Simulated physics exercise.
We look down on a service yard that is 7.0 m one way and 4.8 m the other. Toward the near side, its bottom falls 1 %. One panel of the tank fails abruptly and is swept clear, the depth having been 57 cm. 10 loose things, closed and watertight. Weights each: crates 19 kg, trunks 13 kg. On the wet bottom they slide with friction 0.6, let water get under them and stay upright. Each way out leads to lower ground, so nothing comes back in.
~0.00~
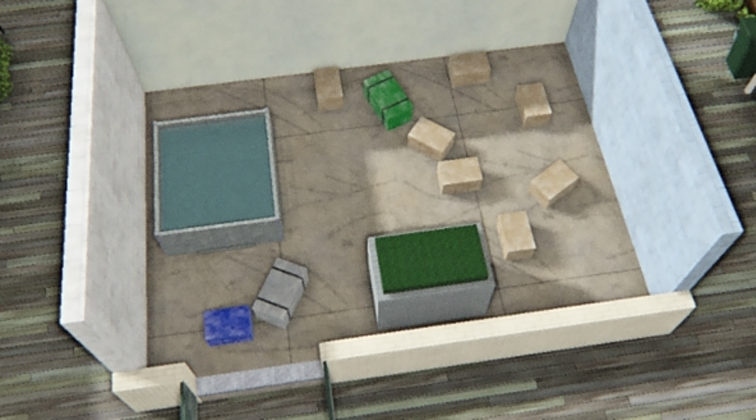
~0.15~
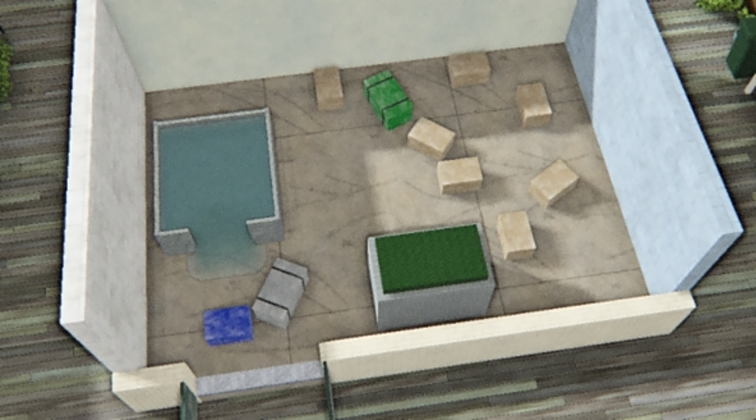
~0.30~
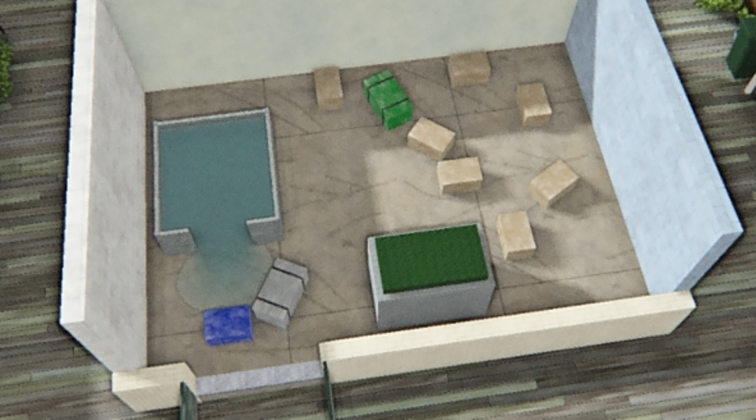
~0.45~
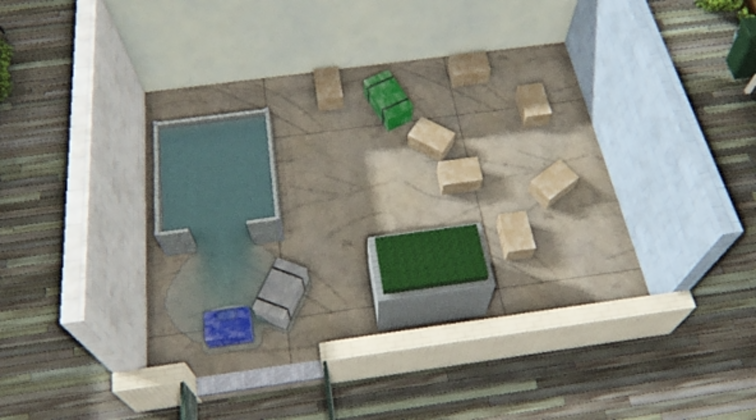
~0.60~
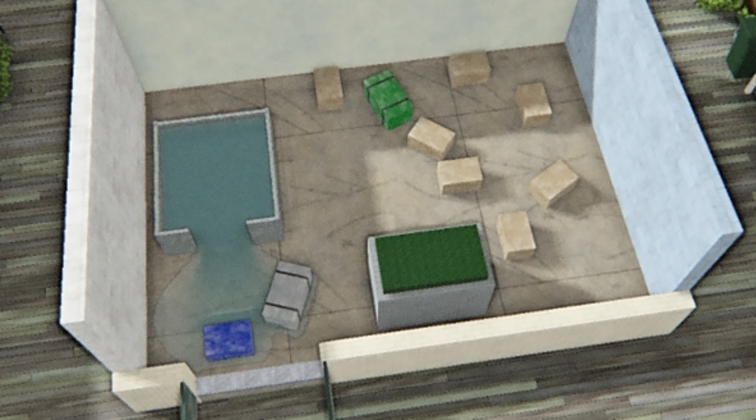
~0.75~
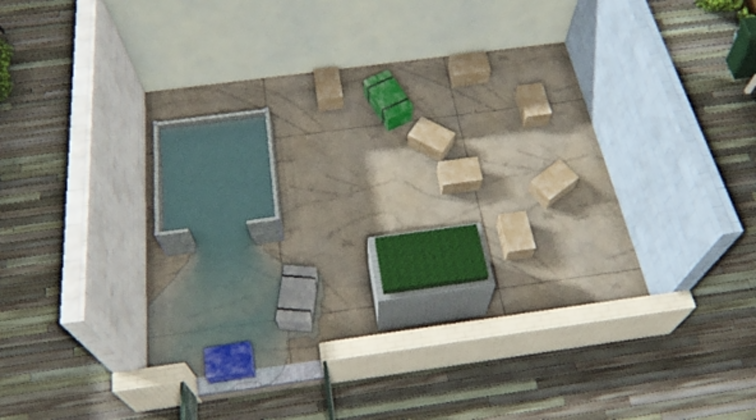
Water spreads across the paved floor of a walled yard, seen from high above by a still camera, after the near side of a raised tank at left opens. A blue crate and a strapped grey object sit near the tank, with a green trunk at the back, tan boxes scattered right, and a green-topped block at front. The water reaches the crate, which slides toward the near doorway, while the grey object shifts slightly rightward.
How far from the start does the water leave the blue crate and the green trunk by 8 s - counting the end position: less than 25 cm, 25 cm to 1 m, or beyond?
Blue crate: Is swept well away, green trunk: Stays near its start.
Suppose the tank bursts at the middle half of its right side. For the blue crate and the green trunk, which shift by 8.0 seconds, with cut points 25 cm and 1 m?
In that situation the blue crate stays about where it was, while the green trunk drifts a long way.
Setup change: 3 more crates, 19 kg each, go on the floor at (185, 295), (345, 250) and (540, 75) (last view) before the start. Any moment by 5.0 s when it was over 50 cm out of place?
Beyond it, within it, within it.
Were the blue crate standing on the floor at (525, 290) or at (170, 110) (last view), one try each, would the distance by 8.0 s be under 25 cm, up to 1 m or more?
In that order: It hardly budges; it hardly budges.
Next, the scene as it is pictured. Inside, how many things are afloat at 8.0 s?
The number is 0.
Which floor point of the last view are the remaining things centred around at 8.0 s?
Mean position: Approximately (447, 158).
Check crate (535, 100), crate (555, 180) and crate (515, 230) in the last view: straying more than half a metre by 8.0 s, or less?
The first never reached the threshold, the second never reached the threshold, and the third never reached the threshold.
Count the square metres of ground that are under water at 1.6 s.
Somewhere about 8.0 m2, give or take.
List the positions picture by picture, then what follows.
The blue crate at (227, 322) rests on the ground; the green trunk at (388, 93), on the bottom; 3.0 m2 under water; 0 of 10 have shifted, in the first picture.
The blue crate at (227, 322), on the bottom; the green trunk at (388, 93) rests on the ground; water covers 3.4 m2; 0 of 10 have shifted, in the second picture.
The blue crate at (227, 322), on the bottom; the green trunk at (388, 93) rests on the ground; 4.1 m2 under water; 0 of 10 have shifted, in the third picture.
The blue crate at (227, 323) rests on the ground; the green trunk at (388, 93), on the bottom; 4.8 m2 under water; 0 of 10 have shifted, in the fourth picture.
The blue crate at (227, 337) rests on the ground, 21 cm from its start; the green trunk at (388, 93), on the bottom; 5.4 m2 under water; 2 of 10 have shifted, in the fifth picture.
The blue crate at (228, 359), on the bottom, 51 cm from its start; the green trunk at (388, 93) rests on the ground; water covers 6.2 m2; 2 of 10 have shifted, in the sixth picture.
After 1.6 s the blue crate has gone out; the green trunk is near (388, 93), 0.0 m from its start, aground; 1 of 10 are out; 0 afloat.
After 3.6 s the blue crate has gone out; the green trunk is near (388, 93), 0.0 m from its start, aground; 1 of 10 are out; 0 afloat.
After 5.6 s the blue crate has gone out; the green trunk is near (388, 93), 0.0 m from its start, aground; 1 of 10 are out; 0 afloat.
After 8.0 s the blue crate has gone out; the green trunk is near (388, 93), 0.0 m from its start, aground; 1 of 10 are out; 0 afloat.
